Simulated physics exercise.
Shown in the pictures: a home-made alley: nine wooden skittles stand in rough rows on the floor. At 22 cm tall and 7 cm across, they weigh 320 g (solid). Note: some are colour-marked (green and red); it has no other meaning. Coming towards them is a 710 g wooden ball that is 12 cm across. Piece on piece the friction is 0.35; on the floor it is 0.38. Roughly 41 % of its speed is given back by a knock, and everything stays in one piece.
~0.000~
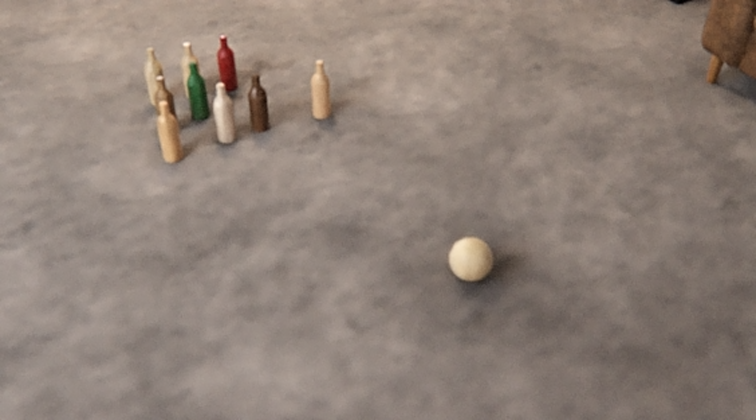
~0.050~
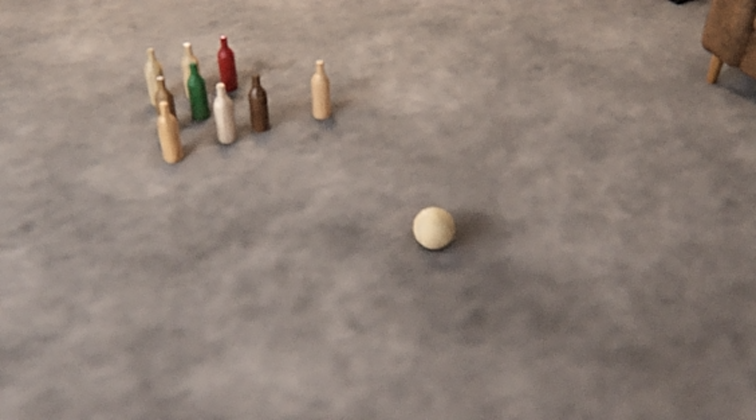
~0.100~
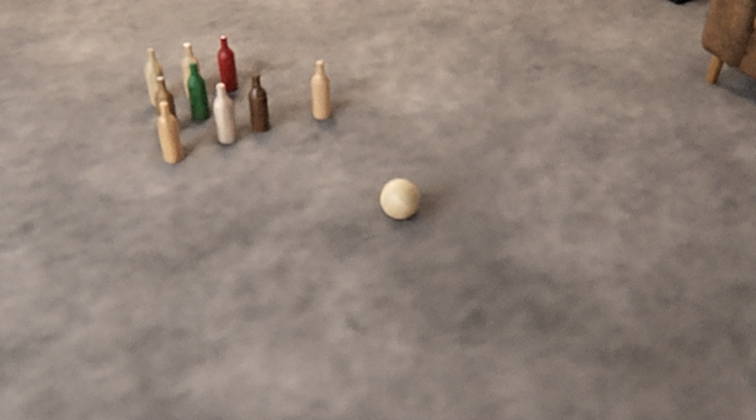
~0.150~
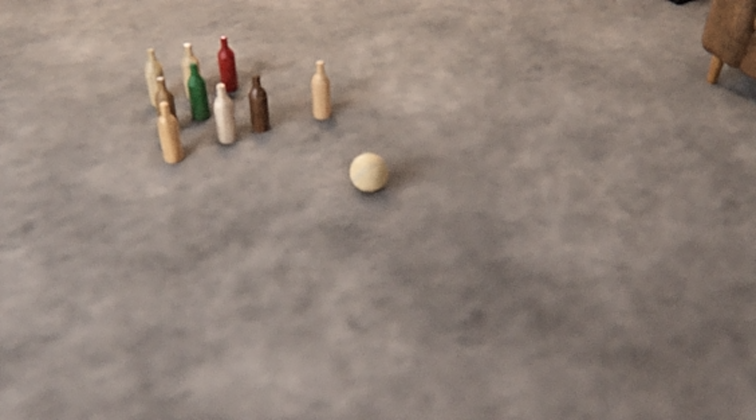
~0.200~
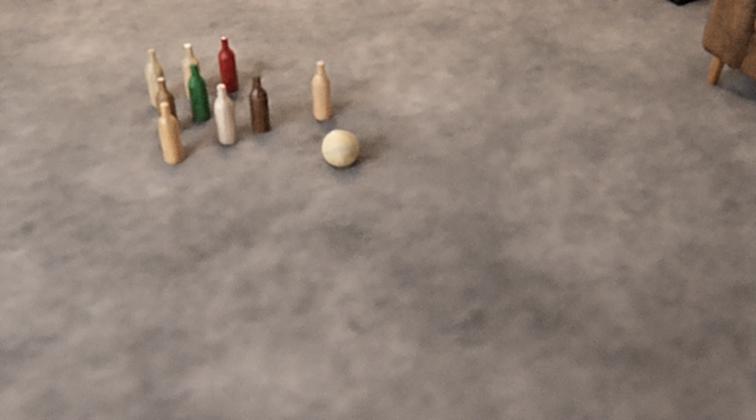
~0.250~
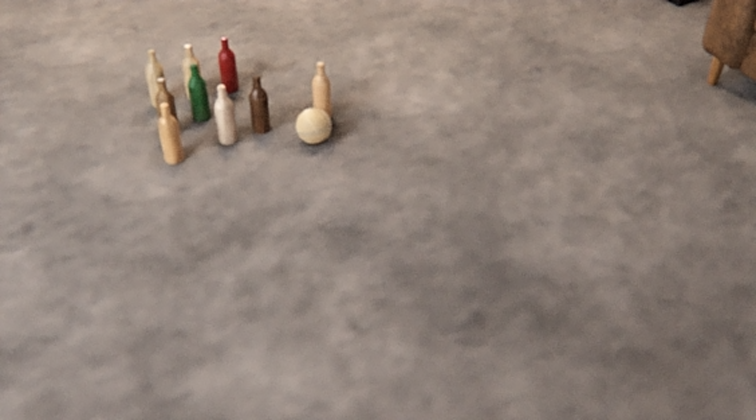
The clip opens with a pale ball on a mottled grey floor, to the right of and nearer than a loose group of bottle-shaped skittles, one green and one red. The ball rolls away and leftward, steadily closing the gap, until it is just in front of the rightmost skittle, with every skittle still standing.
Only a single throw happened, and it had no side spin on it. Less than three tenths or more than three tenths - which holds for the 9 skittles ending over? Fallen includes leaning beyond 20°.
It comes to fewer than three in ten of the lot.
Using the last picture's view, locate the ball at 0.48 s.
It should be near pixel (229, 40).
After 0.40 s, ball still moving; none of the 9 skittles over, 1 disturbed; red skittle 5° from how it stood.
After 0.48 s, ball still moving; none of the 9 skittles over, 1 disturbed; red skittle 3° from how it stood.
After 0.68 s, ball still moving; 1 of the 9 skittles over; red skittle lying flat.
In the end (1.4 s), ball rolling away; 1 of the 9 skittles over; red skittle lying flat; green skittle unmoved. That is 11 per cent. From the last view, middles, red skittle near (136, 66), green skittle near (198, 92).
